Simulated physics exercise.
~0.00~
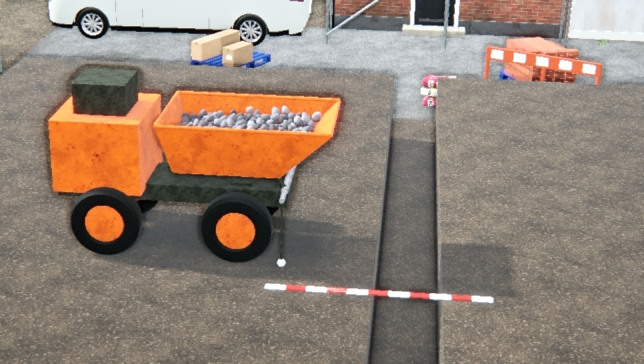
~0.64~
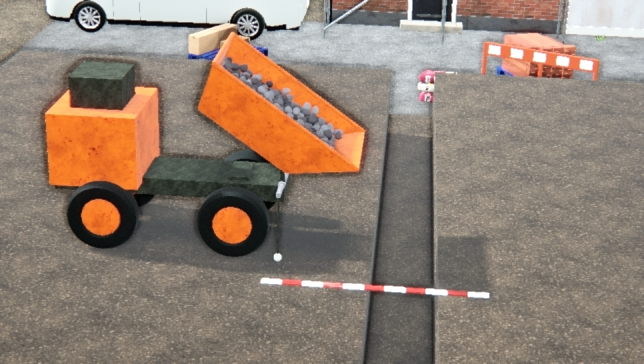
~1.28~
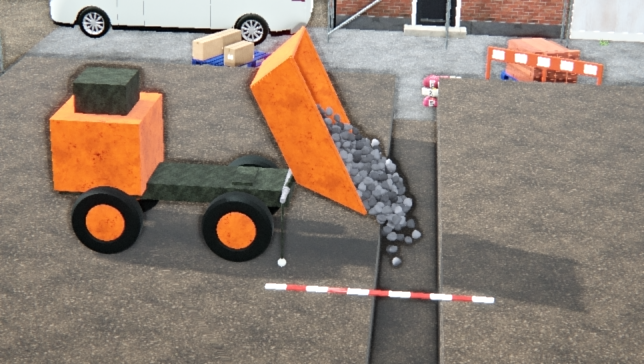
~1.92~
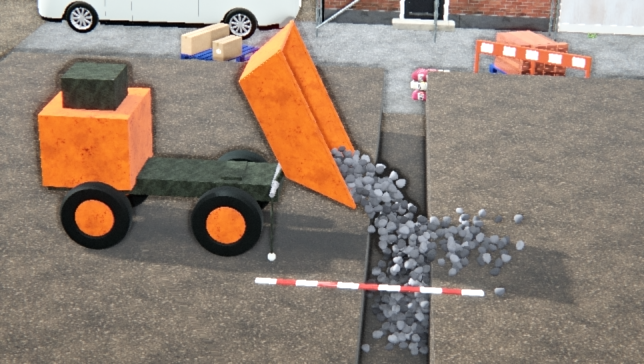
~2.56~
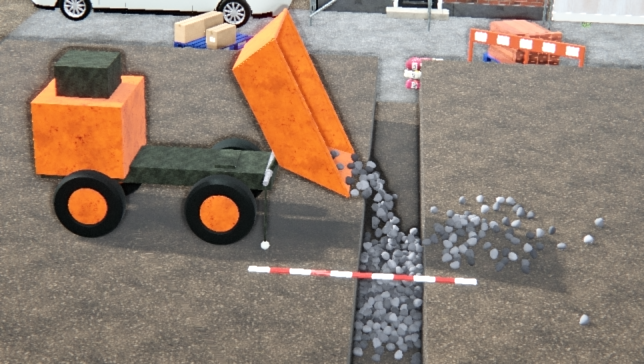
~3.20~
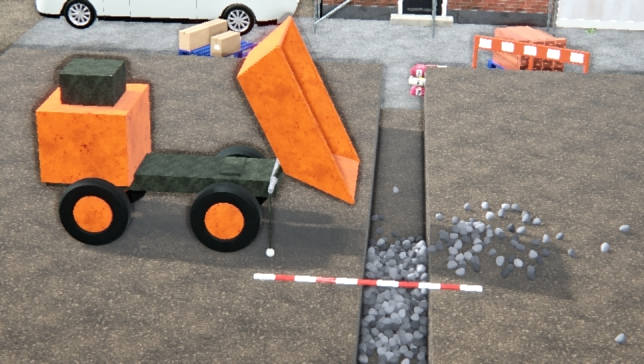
On a building site, an orange dumper tipping its skip and pouring grey stones mostly into a trench, some scattering beyond it.
